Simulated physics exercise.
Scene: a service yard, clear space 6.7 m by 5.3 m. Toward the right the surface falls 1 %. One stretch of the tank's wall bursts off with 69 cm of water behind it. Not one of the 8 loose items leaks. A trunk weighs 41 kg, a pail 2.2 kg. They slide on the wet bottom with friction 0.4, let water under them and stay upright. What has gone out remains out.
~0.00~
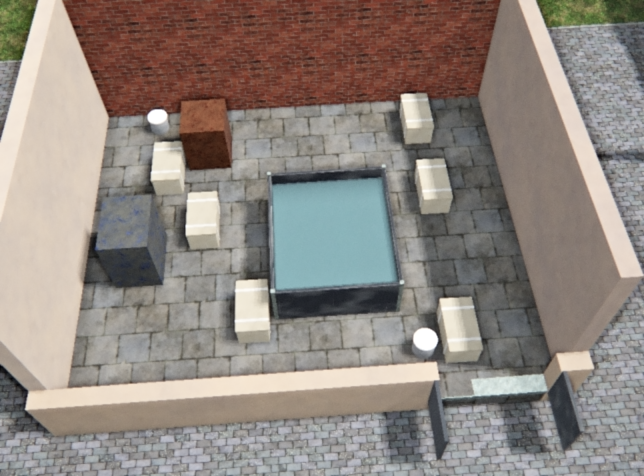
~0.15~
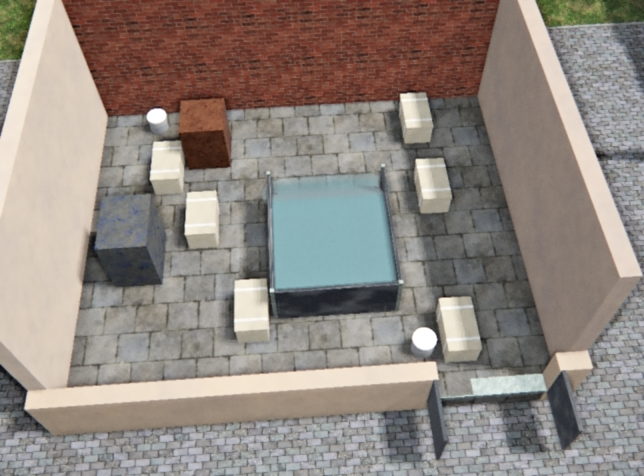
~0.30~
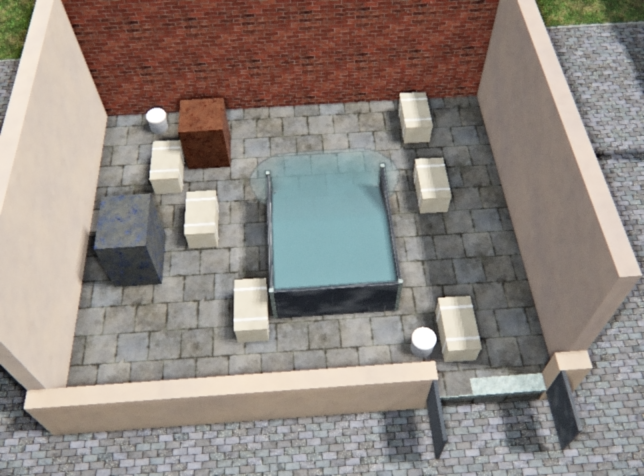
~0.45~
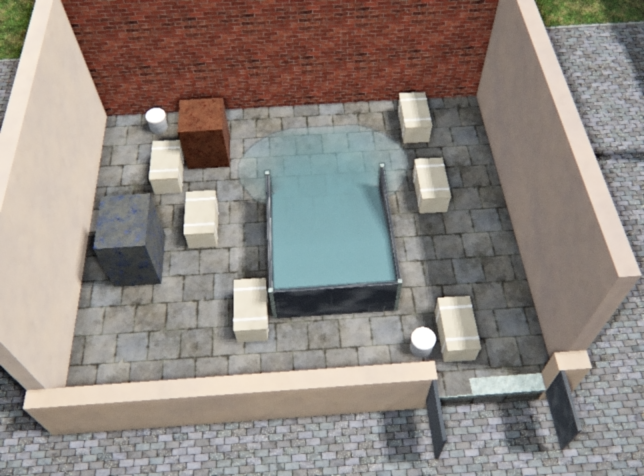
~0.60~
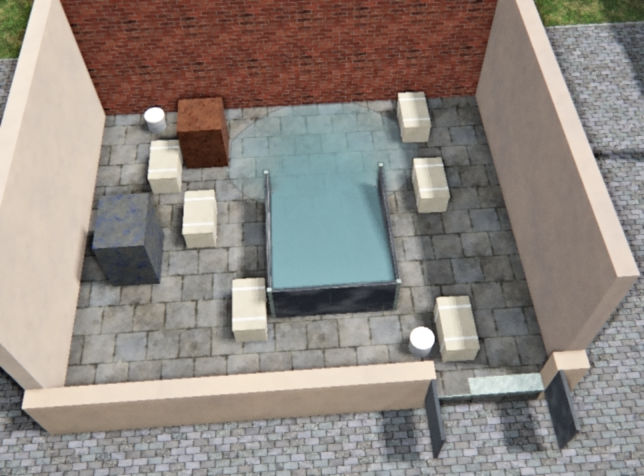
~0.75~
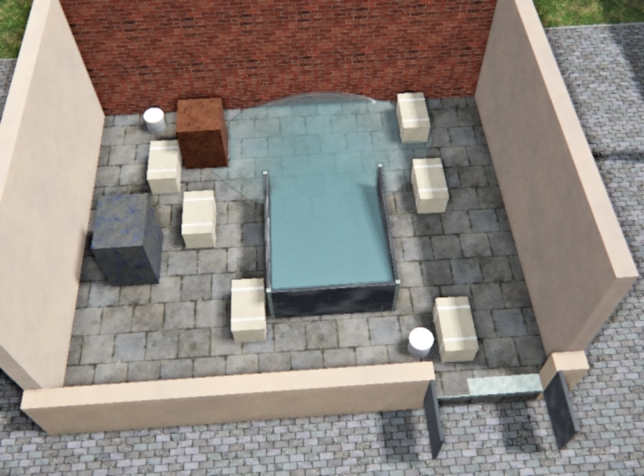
Water pours out through the far side of a dark-walled rectangular tank in a walled paved yard. It fans across the stones in a thin, rounded sheet, spreading between the rust-brown block and the pale blocks on the right, then reaches the brick wall, while the blocks stay in place.
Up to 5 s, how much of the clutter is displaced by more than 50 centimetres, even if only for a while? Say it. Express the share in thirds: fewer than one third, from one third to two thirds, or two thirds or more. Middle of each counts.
Fails to reach a third.
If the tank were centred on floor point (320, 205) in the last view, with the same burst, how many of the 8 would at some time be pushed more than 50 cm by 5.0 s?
That gives 2 of them.
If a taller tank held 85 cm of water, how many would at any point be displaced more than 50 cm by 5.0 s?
That would give 3.
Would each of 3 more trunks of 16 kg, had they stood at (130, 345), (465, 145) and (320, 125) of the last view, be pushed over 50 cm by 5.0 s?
Result, in sequence: Below the mark / above the mark / above the mark.
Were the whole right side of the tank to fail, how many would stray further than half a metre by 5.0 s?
In that case the number is 5.
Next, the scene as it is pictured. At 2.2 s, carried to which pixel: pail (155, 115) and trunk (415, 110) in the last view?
Somewhere around (104, 136) and (462, 113).
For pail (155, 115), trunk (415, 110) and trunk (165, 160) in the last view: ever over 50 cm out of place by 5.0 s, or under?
Listed in sequence: Higher; higher; lower for the last.
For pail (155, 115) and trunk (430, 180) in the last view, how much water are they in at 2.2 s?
About 5 and 0 cm.
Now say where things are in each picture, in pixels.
In the first picture, a trunk at (417, 110), on the bottom; a trunk at (166, 160) rests on the ground; 3.5 m2 under water; 0 of 8 have shifted.
In the second picture, a trunk at (416, 110), on the bottom; a trunk at (166, 160) rests on the ground; water covers 4.5 m2; 0 of 8 have shifted.
In the third picture, a trunk at (416, 110) rests on the ground; a trunk at (165, 159) rests on the ground; 5.9 m2 under water; 0 of 8 have shifted.
In the fourth picture, a trunk at (415, 109) rests on the ground; a trunk at (165, 159) rests on the ground; 7.5 m2 under water; 0 of 8 have shifted.
In the fifth picture, a trunk at (414, 109), on the bottom; a trunk at (163, 159), on the bottom; water covers 9.3 m2; 0 of 8 have shifted.
In the sixth picture, a trunk at (413, 110), on the bottom; a trunk at (163, 159), on the bottom; 10.0 m2 under water; 0 of 8 have shifted.
After 1.1 s 0 of 8 are over 50 cm from their spots; 0 afloat.
After 2.2 s 2 of 8 are over 50 cm from their spots; 2 afloat.
After 3.5 s 2 of 8 are over 50 cm from their spots; 0 afloat.
After 5.0 s 2 of 8 are over 50 cm from their spots, and 2 have been at some point; 1 afloat.
